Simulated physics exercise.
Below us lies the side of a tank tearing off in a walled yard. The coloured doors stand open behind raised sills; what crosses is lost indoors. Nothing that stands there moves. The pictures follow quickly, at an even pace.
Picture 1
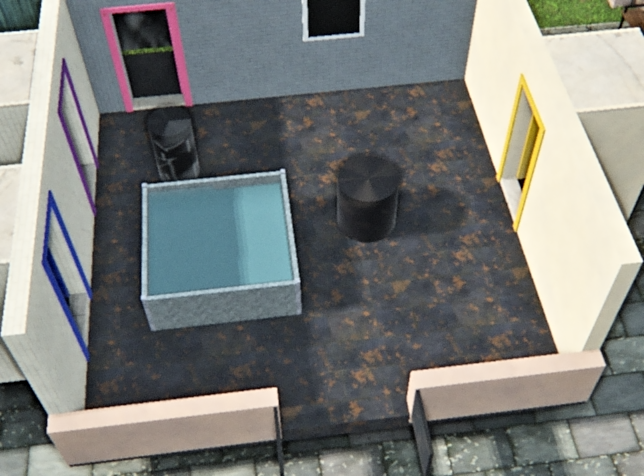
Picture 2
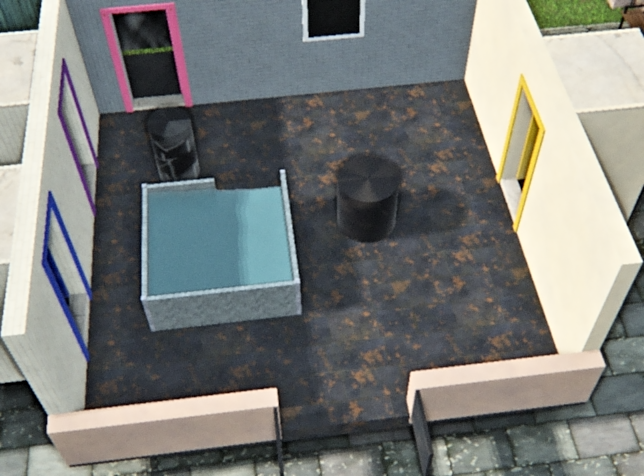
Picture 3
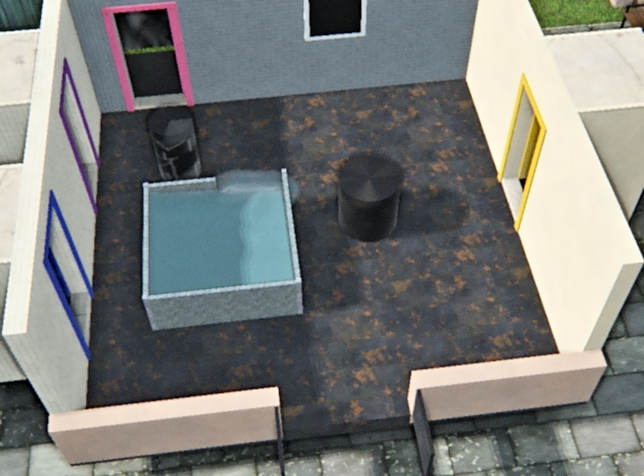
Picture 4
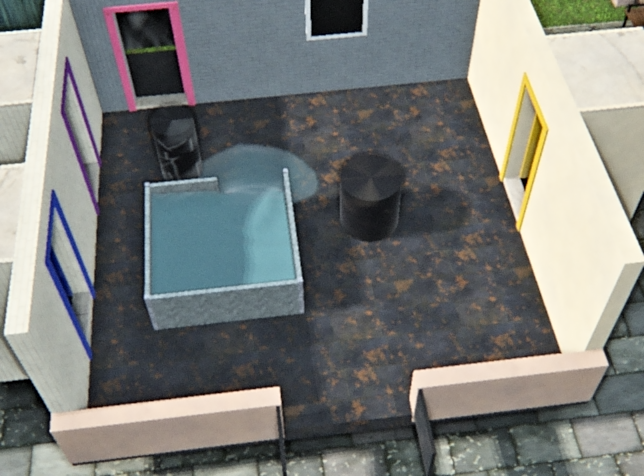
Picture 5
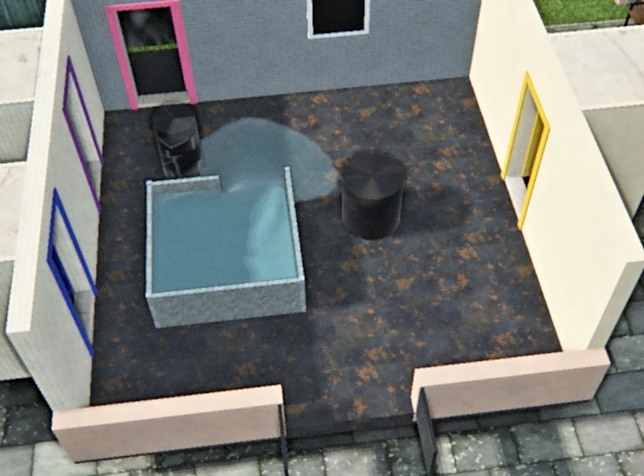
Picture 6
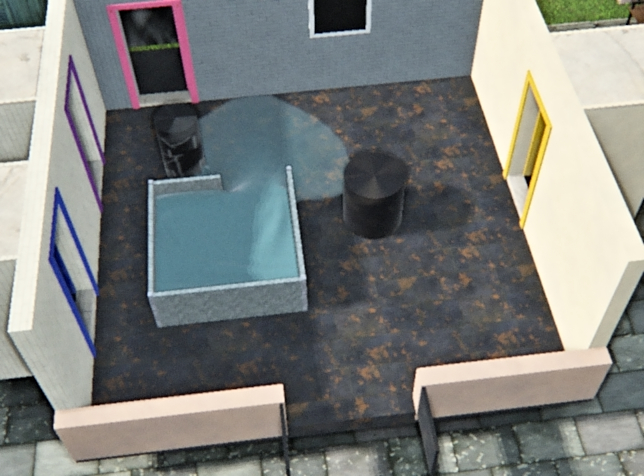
In the video, part of the far side of a water-filled tank breaks away in a walled yard with coloured doorways, and water pours through the gap, spreading in a widening pool across the dark floor behind the tank.
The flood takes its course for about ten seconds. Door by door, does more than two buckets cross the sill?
The yellow door admits no more than that; the blue door admits no more than that; the pink door lets in a lot; the purple door admits no more than that.
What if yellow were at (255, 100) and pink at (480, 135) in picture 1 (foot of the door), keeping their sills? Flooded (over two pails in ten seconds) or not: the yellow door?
Yellow door goes over.
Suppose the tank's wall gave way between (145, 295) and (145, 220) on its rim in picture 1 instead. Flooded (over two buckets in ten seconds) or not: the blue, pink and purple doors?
Blue door takes more, pink door is over, purple door takes less.
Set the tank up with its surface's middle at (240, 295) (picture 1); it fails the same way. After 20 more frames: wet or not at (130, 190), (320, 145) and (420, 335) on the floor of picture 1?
As listed: Flooded, under water, not flooded.
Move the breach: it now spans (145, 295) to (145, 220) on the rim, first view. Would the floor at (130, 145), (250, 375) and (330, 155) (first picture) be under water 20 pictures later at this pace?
One after the other: Covered, under water, dry.
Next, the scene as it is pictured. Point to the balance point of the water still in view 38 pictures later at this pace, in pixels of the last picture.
Roughly at (295, 201).
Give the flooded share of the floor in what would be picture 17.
About 30 per cent.
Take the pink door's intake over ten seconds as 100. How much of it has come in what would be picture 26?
Roughly 55 per cent.
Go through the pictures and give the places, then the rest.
The tank at (218, 235) is whole and still, in the first frame.
The front is at a hidden place, out from the gap on the tank's far side, in the second frame.
Water pours out on the tank's far side and has run to a hidden place, in the third frame.
The front is at (236, 149), out from the gap on the tank's far side, in the fourth frame.
The front is at (246, 121), out from the gap on the tank's far side, in the fifth frame.
Water pours out on the tank's far side and has run to (262, 97), in the sixth frame.
A moment on, water covers 25 % of the floor; the yellow door not reached, the blue door not reached, the pink door under two buckets in, the purple door not reached.
Next, water covers 30 % of the floor; the yellow door not reached, the blue door not reached, the pink door over two buckets in, the purple door wet at the sill, nothing in.
Then, water covers 40 % of the floor; the yellow door wet at the sill, nothing in, the blue door not reached, the pink door over two buckets in, the purple door wet at the sill, nothing in.
Later, water covers 80 % of the floor; the yellow door wet at the sill, nothing in, the blue door wet at the sill, nothing in, the pink door far over two buckets in, the purple door wet at the sill, nothing in.
In the end, water covers 95 % of the floor; the yellow door wet at the sill, nothing in, the blue door wet at the sill, nothing in, the pink door far over two buckets in, the purple door wet at the sill, nothing in.
